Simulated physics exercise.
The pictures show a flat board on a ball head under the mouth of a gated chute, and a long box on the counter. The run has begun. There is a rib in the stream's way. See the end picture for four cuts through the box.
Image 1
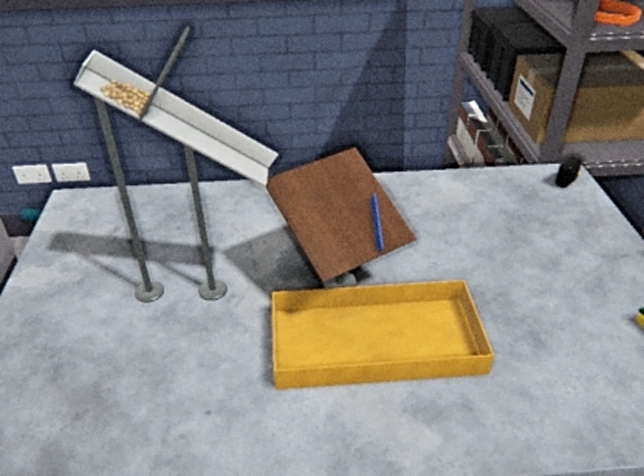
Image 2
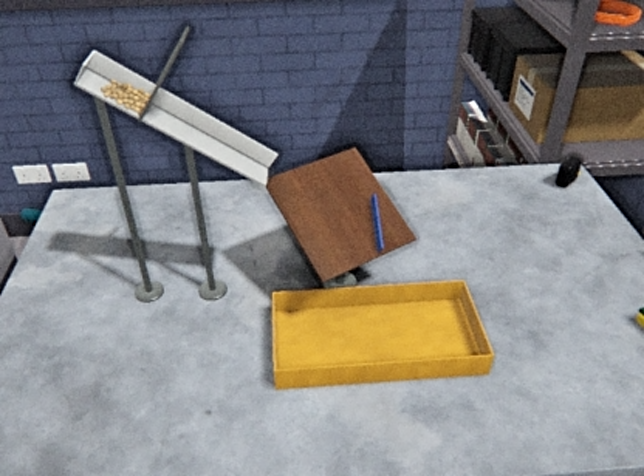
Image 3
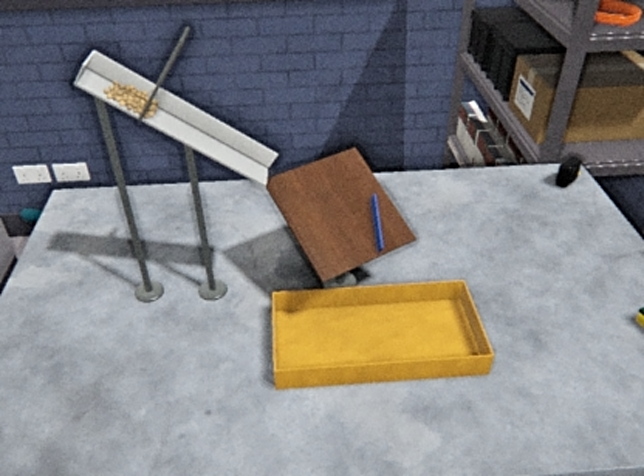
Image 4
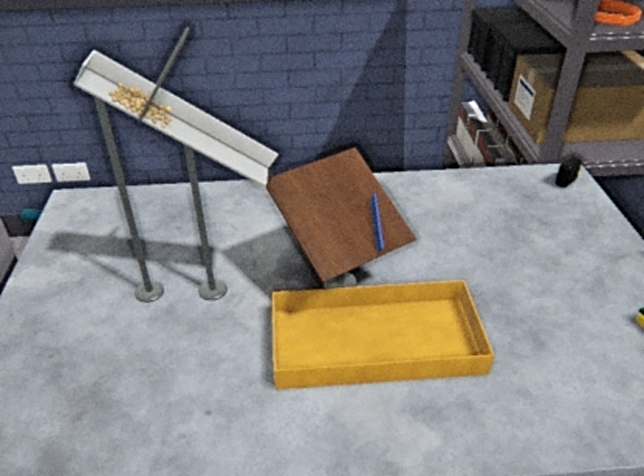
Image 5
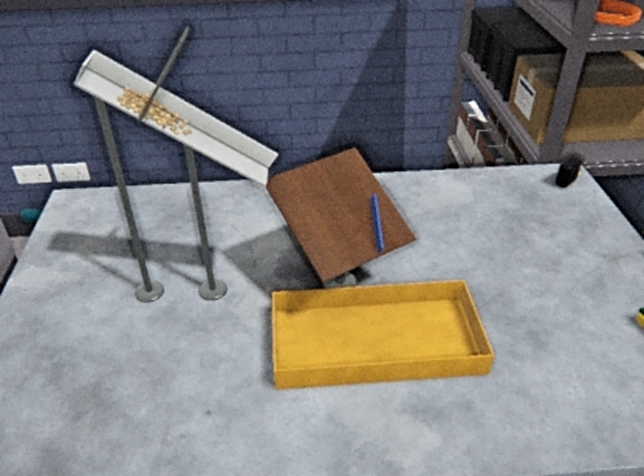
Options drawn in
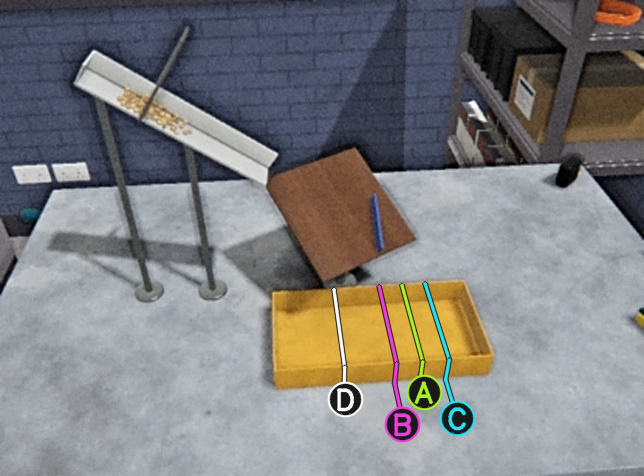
A yellow open box sits empty on a pale grey counter, seen from above in a workshop with a blue brick wall and shelving at the right. Behind it a tilted brown board carries a blue rib, beside a white chute on two dark posts at the left. Tan chickpeas slide slowly down the chute past its dark gate, while the camera stays still.
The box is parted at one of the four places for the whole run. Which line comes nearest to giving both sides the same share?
The best line is B.
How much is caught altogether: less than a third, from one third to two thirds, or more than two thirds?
About that: More than two thirds.
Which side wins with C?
More lands on the left.
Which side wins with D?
Right.
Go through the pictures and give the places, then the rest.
The first picture shows load behind the gate (131, 97), dried chickpeas; lip of the chute (267, 178), sloping gently.
The second picture shows middle of the board (340, 210), tilted gently; middle of its low edge (372, 259); of its high edge (311, 163).
The third picture shows front corners of the box (275, 371) and (493, 355), empty; front of the load (153, 112).
The fourth picture shows middle of the load (139, 107); its front (170, 119), roughly a quarter of the way to the lip; rib from (375, 194) to (382, 248).
The fifth picture shows middle of the load (150, 108); its front (190, 132), roughly a third of the way to the lip.
On the marked copy, line A crosses the front rim at (422, 360); line B crosses the front rim at (396, 362); line C crosses the front rim at (448, 358); line D crosses the front rim at (344, 366).
If A is chosen, of what is caught, the larger part on the left of the divider, about a tenth on the right.
If B is chosen, of what is caught, roughly two thirds on the left of the divider, roughly a third on the right.
If C is chosen, of what is caught, almost all on the left of the divider, just a few on the right.
If D is chosen, of what is caught, just a few on the left of the divider, almost all on the right.
